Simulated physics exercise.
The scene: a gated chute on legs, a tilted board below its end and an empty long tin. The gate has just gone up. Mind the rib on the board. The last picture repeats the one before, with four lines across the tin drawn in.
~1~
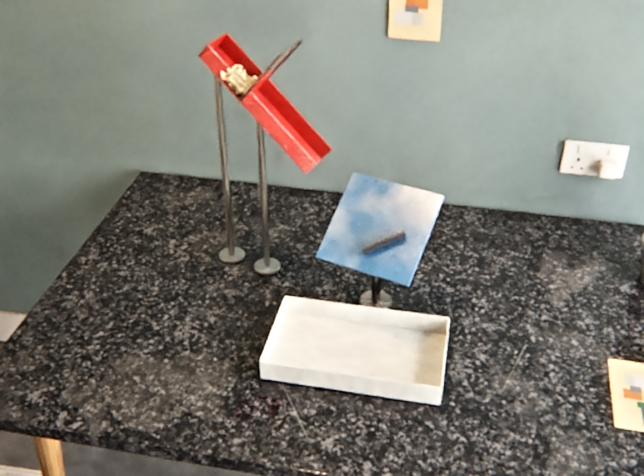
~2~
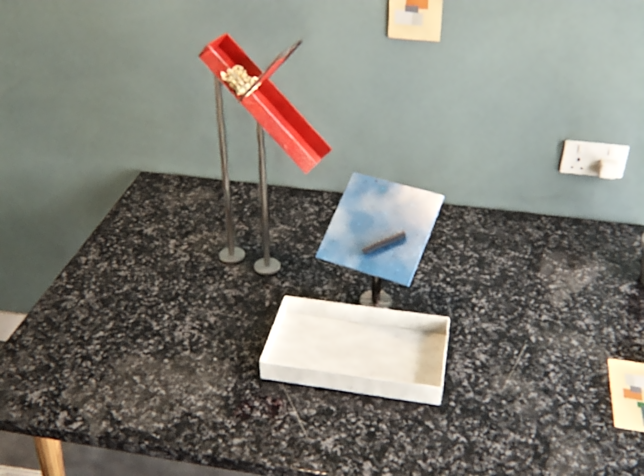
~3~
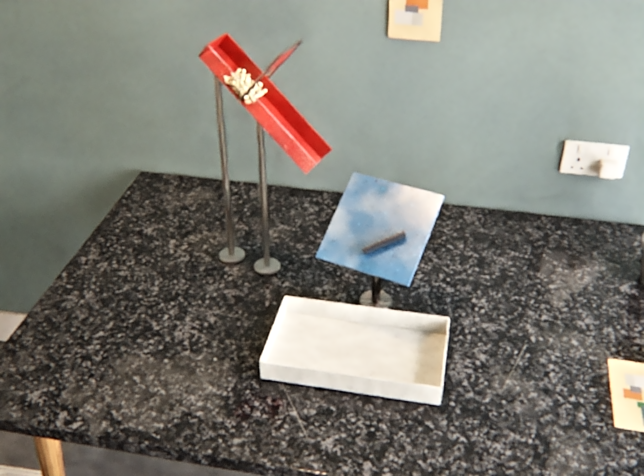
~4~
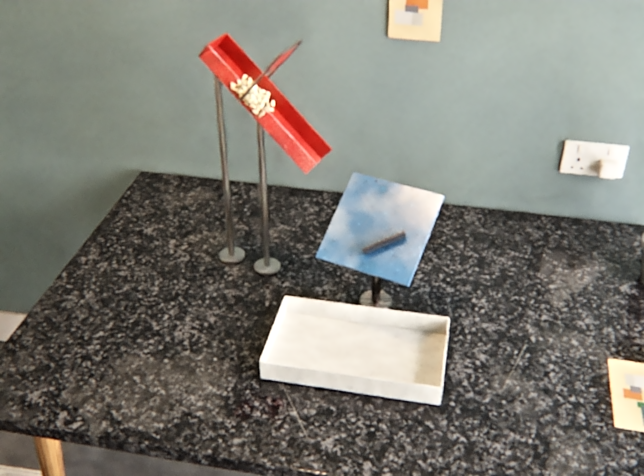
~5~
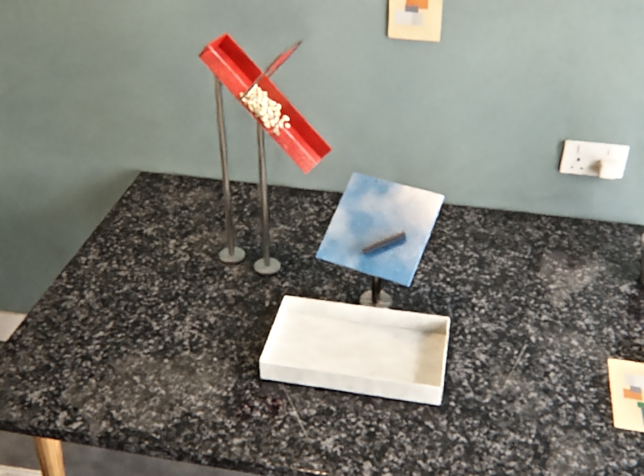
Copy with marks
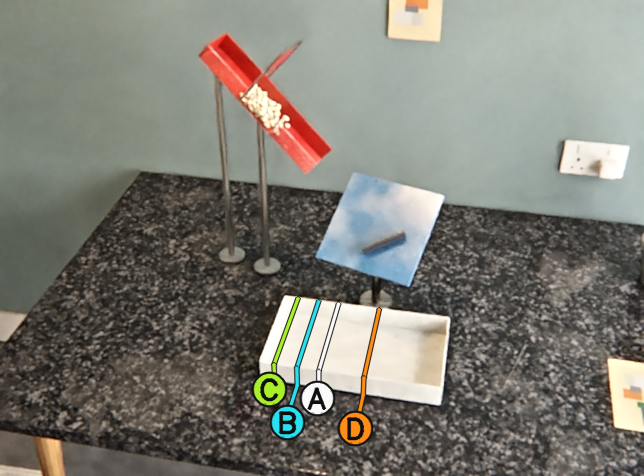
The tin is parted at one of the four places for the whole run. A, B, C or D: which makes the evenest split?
I would pick line A.
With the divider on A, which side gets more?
The right side.
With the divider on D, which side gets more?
Left.
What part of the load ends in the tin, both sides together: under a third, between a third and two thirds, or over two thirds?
It is over two thirds.
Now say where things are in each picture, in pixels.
Load behind the gate (242, 80), white beans; lip of the chute (314, 167), sloping fairly steeply, in the first picture.
Middle of the board (380, 226), tilted fairly steeply; middle of its low edge (361, 271); of its high edge (398, 184), in the second picture.
Front corners of the tin (260, 361) and (442, 388), empty; front of the load (254, 100), in the third picture.
Middle of the load (252, 96); its front (271, 109), roughly a quarter of the way to the lip; rib from (405, 231) to (362, 250), in the fourth picture.
Middle of the load (262, 108); its front (288, 126), roughly half of the way to the lip, in the fifth picture.
On the marked copy, line A crosses the front rim at (319, 370); line B crosses the front rim at (297, 367); line C crosses the front rim at (274, 363); line D crosses the front rim at (364, 377).
Choosing A, of what is caught, roughly a quarter on the left of the divider, roughly two thirds on the right.
Choosing B, of what is caught, about a tenth on the left of the divider, almost all on the right.
Choosing C, of what is caught, not one piece on the left of the divider, every piece on the right.
Choosing D, of what is caught, almost all on the left of the divider, just a few on the right.
